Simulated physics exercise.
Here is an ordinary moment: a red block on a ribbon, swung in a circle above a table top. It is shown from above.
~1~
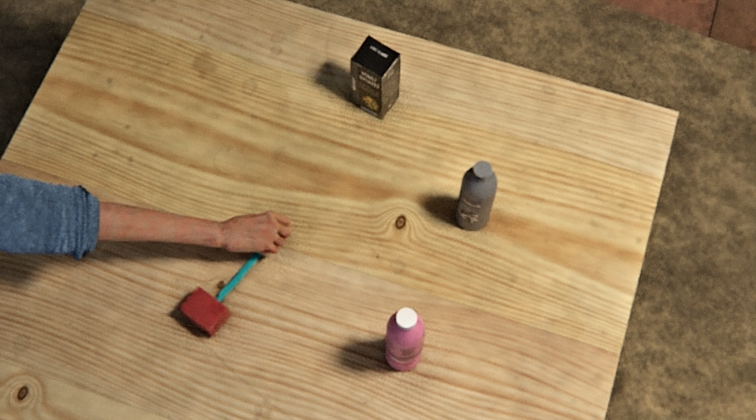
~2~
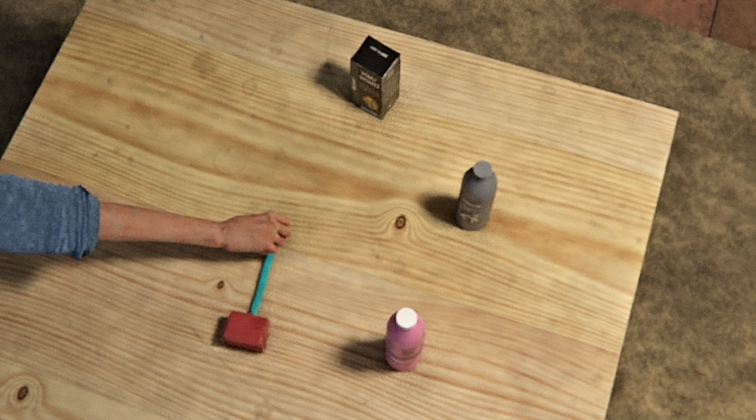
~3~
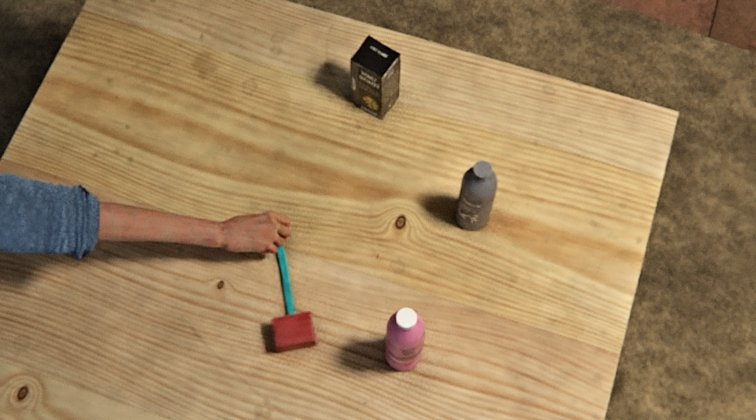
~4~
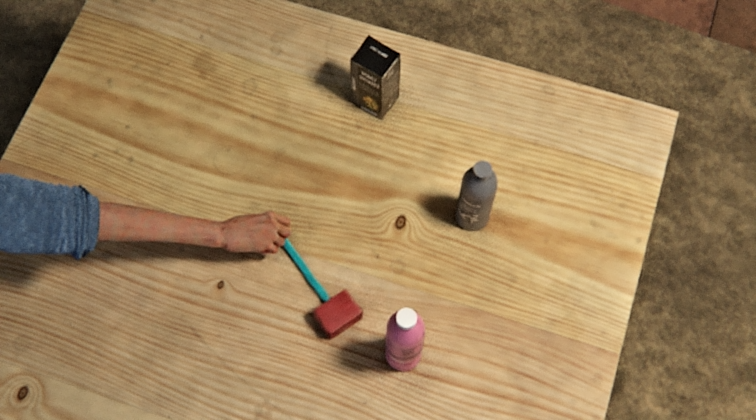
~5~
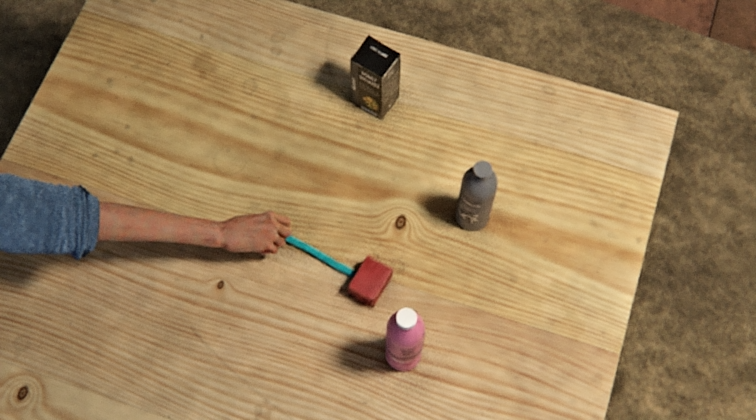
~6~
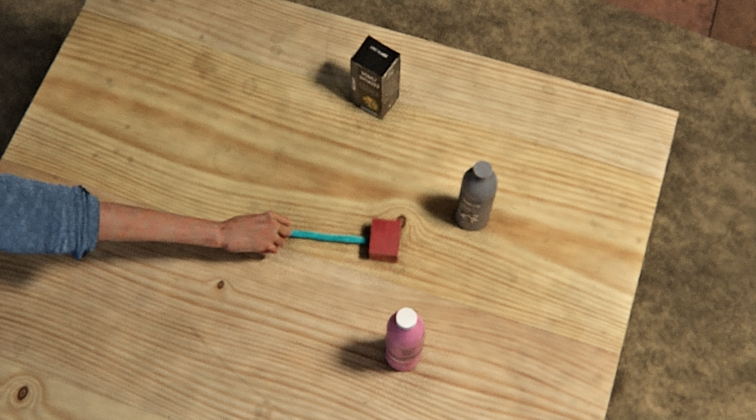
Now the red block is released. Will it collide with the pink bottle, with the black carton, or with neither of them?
The pink bottle is missed; the black carton is hit.
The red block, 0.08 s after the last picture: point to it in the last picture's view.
At that time it is at about pixel (381, 161).
Then, 0.08 s after the last picture, block near (381, 161).
Then, 0.20 s after the last picture, block near (376, 109); black carton pushed aside.
At rest, block near (374, 110); black carton knocked off. The pink bottle remains clear and the black carton takes the knock.
